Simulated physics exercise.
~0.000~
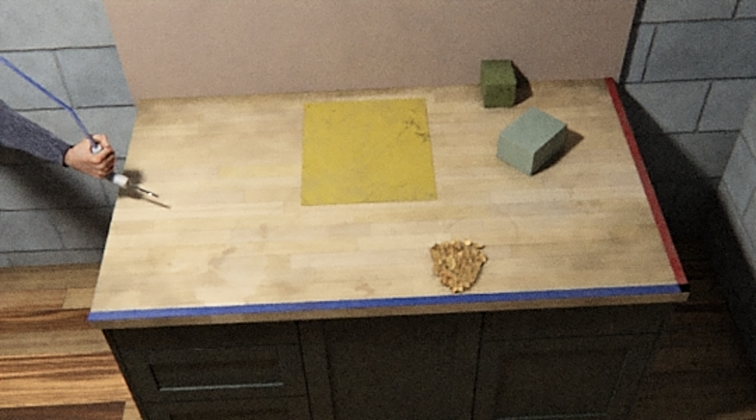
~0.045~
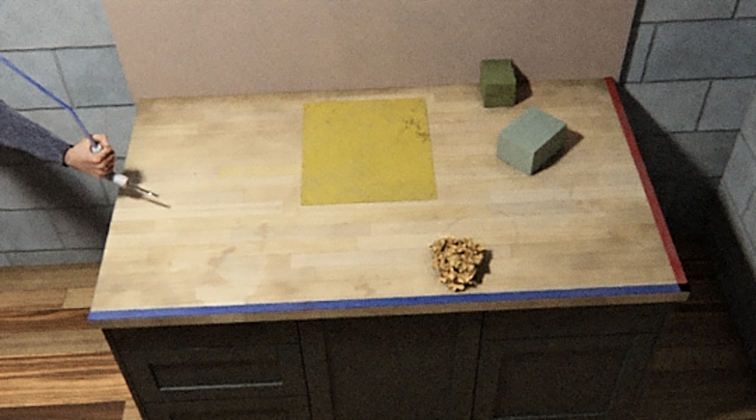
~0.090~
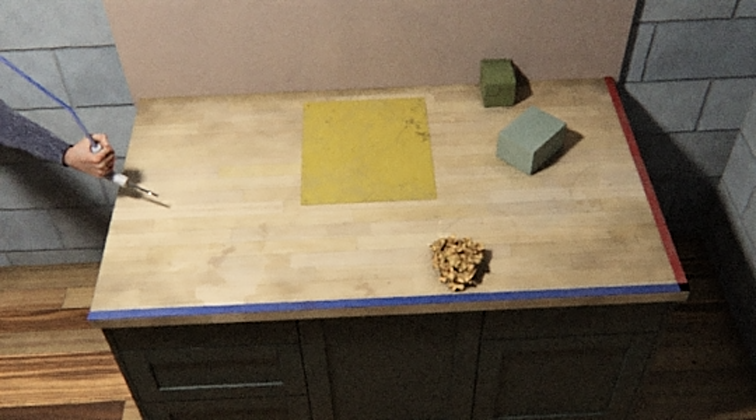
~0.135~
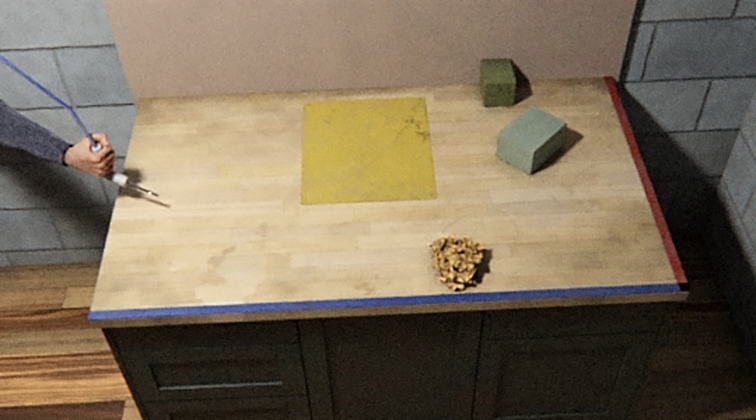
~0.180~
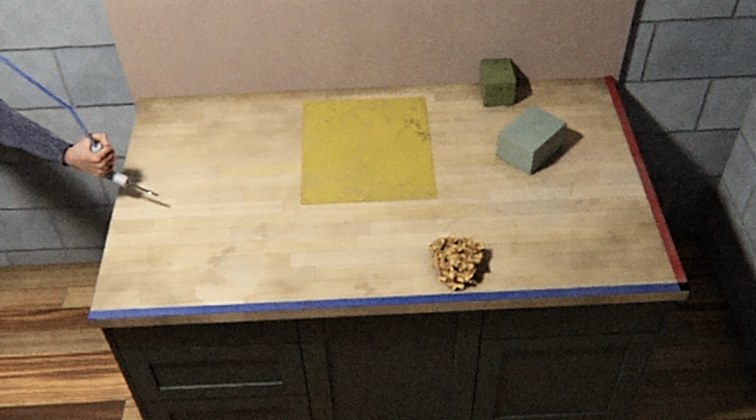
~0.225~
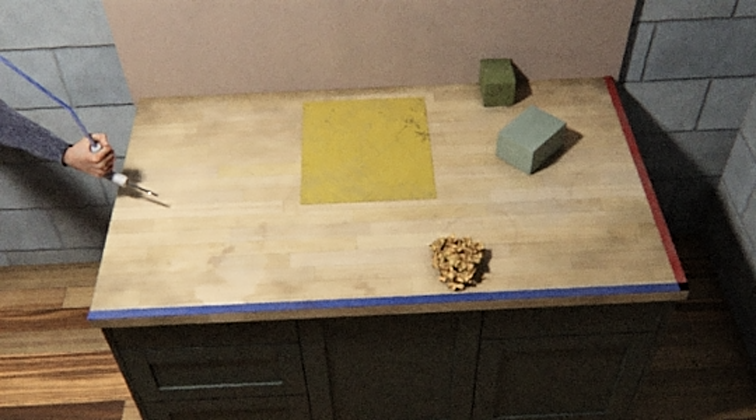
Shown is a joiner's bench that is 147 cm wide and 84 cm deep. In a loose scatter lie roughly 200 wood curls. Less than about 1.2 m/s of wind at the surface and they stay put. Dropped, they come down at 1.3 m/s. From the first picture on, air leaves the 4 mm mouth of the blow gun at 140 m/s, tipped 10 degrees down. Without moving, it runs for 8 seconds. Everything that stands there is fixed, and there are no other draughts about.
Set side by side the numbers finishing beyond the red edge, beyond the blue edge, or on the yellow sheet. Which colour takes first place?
The blue one.
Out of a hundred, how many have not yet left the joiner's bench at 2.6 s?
I'd estimate about 0 per cent.
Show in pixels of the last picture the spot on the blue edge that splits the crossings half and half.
I'd point to somewhere near (592, 295).
After 1.6 s, 0 % are on the move or not yet settled, 76 % are over the blue edge, 0 % on the yellow sheet and 24 % over the red edge.
After 2.6 s, 0 % are on the move or not yet settled, 76 % are over the blue edge, 0 % on the yellow sheet and 24 % over the red edge.
After 4.4 s, 0 % are on the move or not yet settled, 76 % are over the blue edge, 0 % on the yellow sheet and 24 % over the red edge.
After 8.0 s, at the end, 76 % are over the blue edge, 0 % on the yellow sheet and 24 % over the red edge.
